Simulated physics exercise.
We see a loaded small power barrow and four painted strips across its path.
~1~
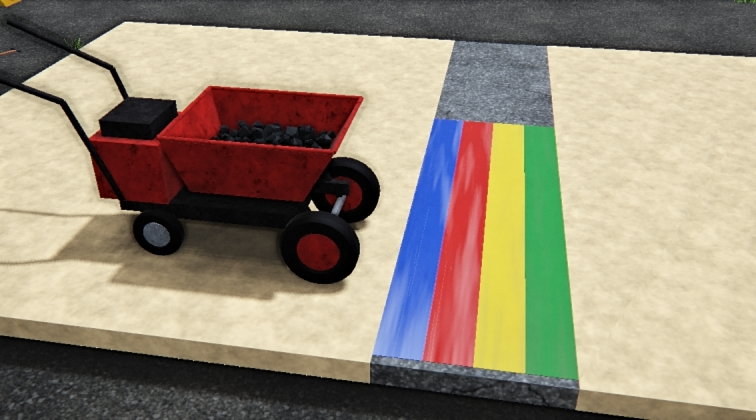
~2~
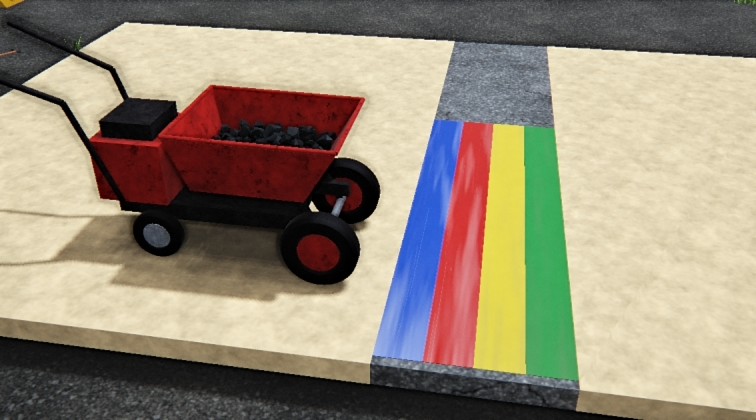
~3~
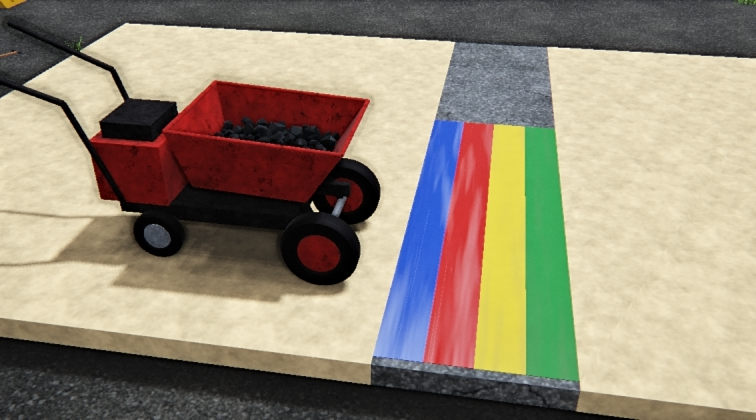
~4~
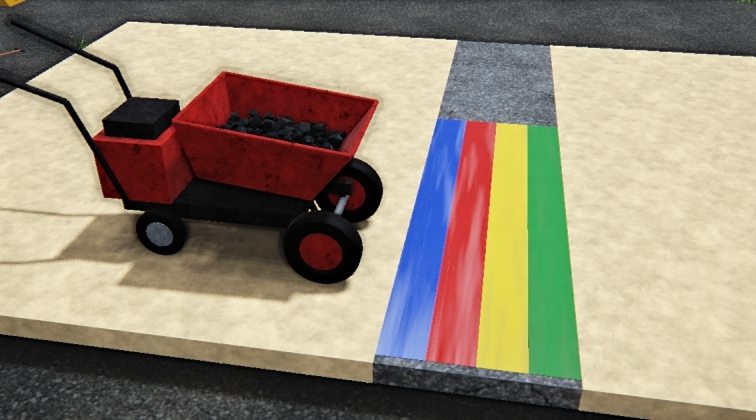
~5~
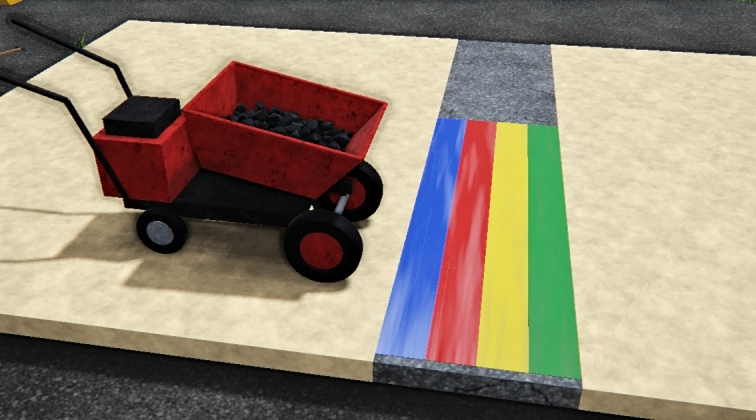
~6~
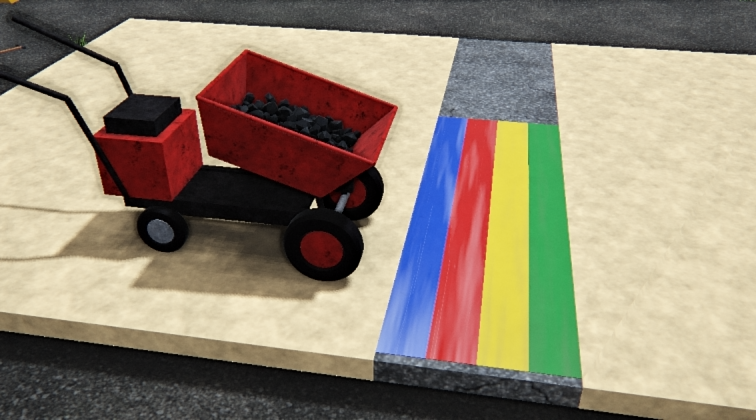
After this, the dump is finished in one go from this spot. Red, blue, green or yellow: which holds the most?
The heap favours the red strip.
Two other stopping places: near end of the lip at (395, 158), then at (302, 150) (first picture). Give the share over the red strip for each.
The first gives 10 %, the second 30 %.
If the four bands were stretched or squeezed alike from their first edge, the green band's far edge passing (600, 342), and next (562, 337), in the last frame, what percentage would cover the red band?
About 50 and 40 per cent.
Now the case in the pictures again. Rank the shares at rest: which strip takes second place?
The runner-up: Yellow.
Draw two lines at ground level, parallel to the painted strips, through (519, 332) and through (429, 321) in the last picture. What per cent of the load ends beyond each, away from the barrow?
First some 20, then 90 per cent.
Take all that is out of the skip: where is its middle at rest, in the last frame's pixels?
Close to (478, 256).
Just after the last frame, skip tipped steeply; every one in the skip.
A moment on, skip tipped right over; almost all in the skip; just a few over the red strip.
Further on, skip tipped right over; roughly a quarter in the skip; just a few over the blue strip; roughly a third over the red strip; roughly a quarter over the yellow strip; about a tenth over the green strip; just a few off the paint.
When it is over, skip tipped right over; just a few in the skip; about a tenth over the blue strip; roughly a third over the red strip; roughly a quarter over the yellow strip; about a tenth over the green strip; just a few off the paint.
